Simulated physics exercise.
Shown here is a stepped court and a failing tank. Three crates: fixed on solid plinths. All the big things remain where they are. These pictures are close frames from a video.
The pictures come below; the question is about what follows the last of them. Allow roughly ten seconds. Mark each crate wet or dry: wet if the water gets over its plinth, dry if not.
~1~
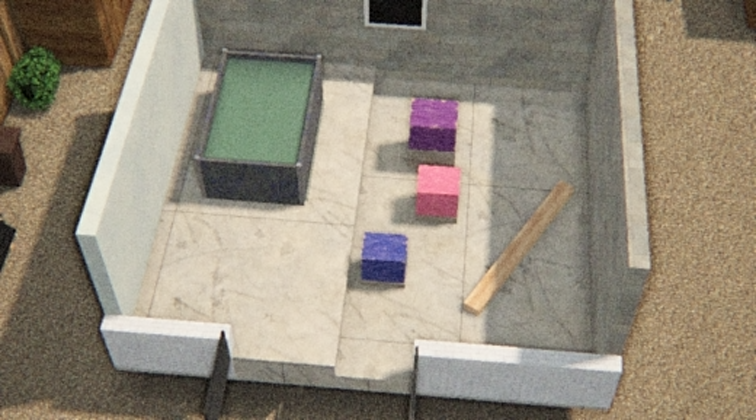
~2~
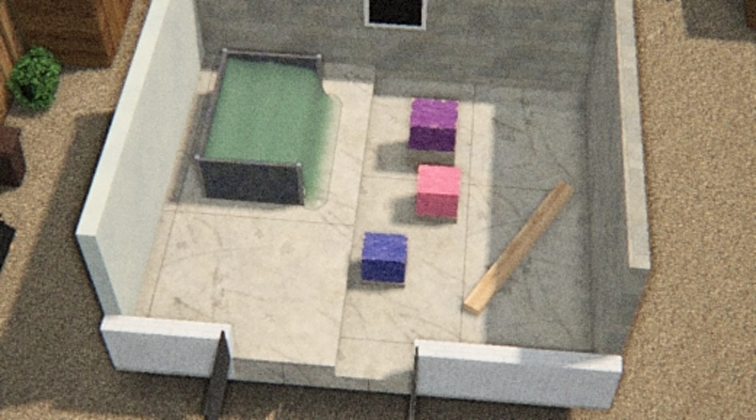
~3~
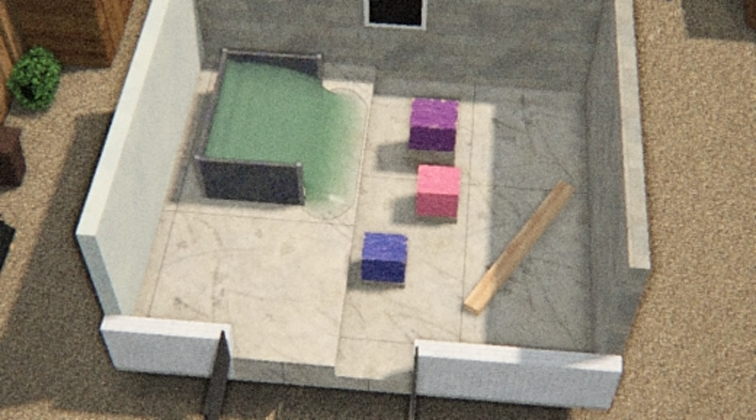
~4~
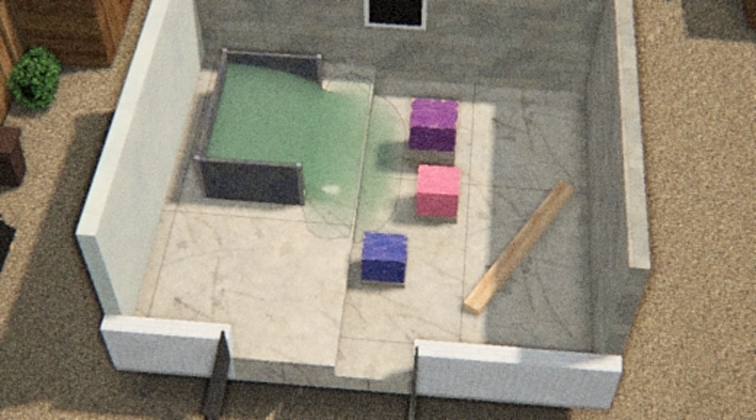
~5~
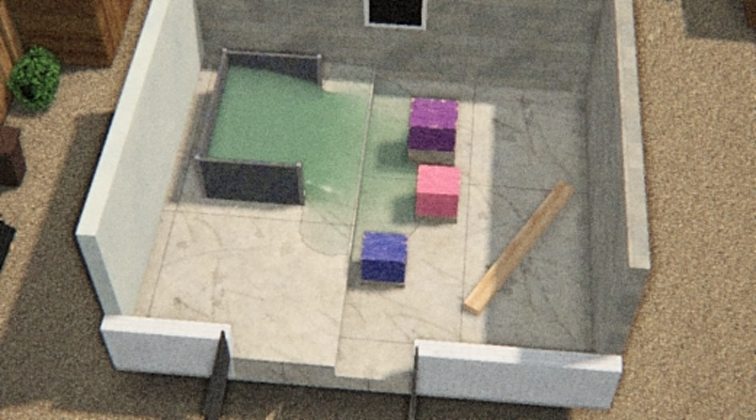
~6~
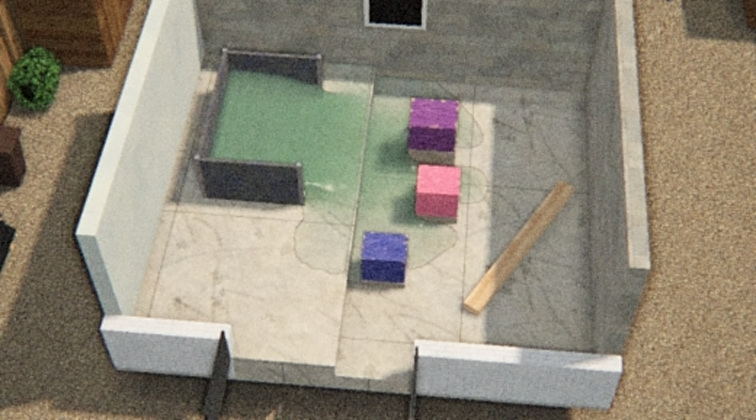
Purple crate wet, pink crate wet, blue crate wet.
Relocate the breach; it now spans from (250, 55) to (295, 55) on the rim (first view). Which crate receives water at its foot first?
My pick is the purple one.
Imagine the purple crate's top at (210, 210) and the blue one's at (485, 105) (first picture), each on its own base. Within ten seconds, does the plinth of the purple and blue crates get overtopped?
The purple crate stays untouched, the blue crate is flooded.
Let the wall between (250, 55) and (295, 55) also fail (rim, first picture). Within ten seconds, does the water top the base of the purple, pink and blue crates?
Result: Purple crate is not reached; pink crate is not reached; blue crate is not reached.
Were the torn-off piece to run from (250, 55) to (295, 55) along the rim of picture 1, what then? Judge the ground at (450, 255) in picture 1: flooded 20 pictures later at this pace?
Untouched.
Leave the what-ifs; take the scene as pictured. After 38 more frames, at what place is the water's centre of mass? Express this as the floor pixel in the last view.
The balance point is around (466, 199).
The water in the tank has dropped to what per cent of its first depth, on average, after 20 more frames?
Around 10 in a hundred, give or take.
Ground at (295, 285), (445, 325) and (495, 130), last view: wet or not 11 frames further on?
First spared, second inundated, third inundated.
A moment on, water covers 45 % of the floor; the purple crate water round its plinth, the pink crate water round its plinth, the blue crate water round its plinth.
Next, water covers 60 % of the floor; the purple crate water round its plinth, the pink crate water round its plinth, the blue crate water round its plinth.
Then, water covers 60 % of the floor; the purple crate water round its plinth, the pink crate water round its plinth, the blue crate water round its plinth.
Later, water covers 65 % of the floor; the purple crate water round its plinth, the pink crate water round its plinth, the blue crate water round its plinth.
In the end, water covers 60 % of the floor; the purple crate was topped, the pink crate was topped, the blue crate was topped.
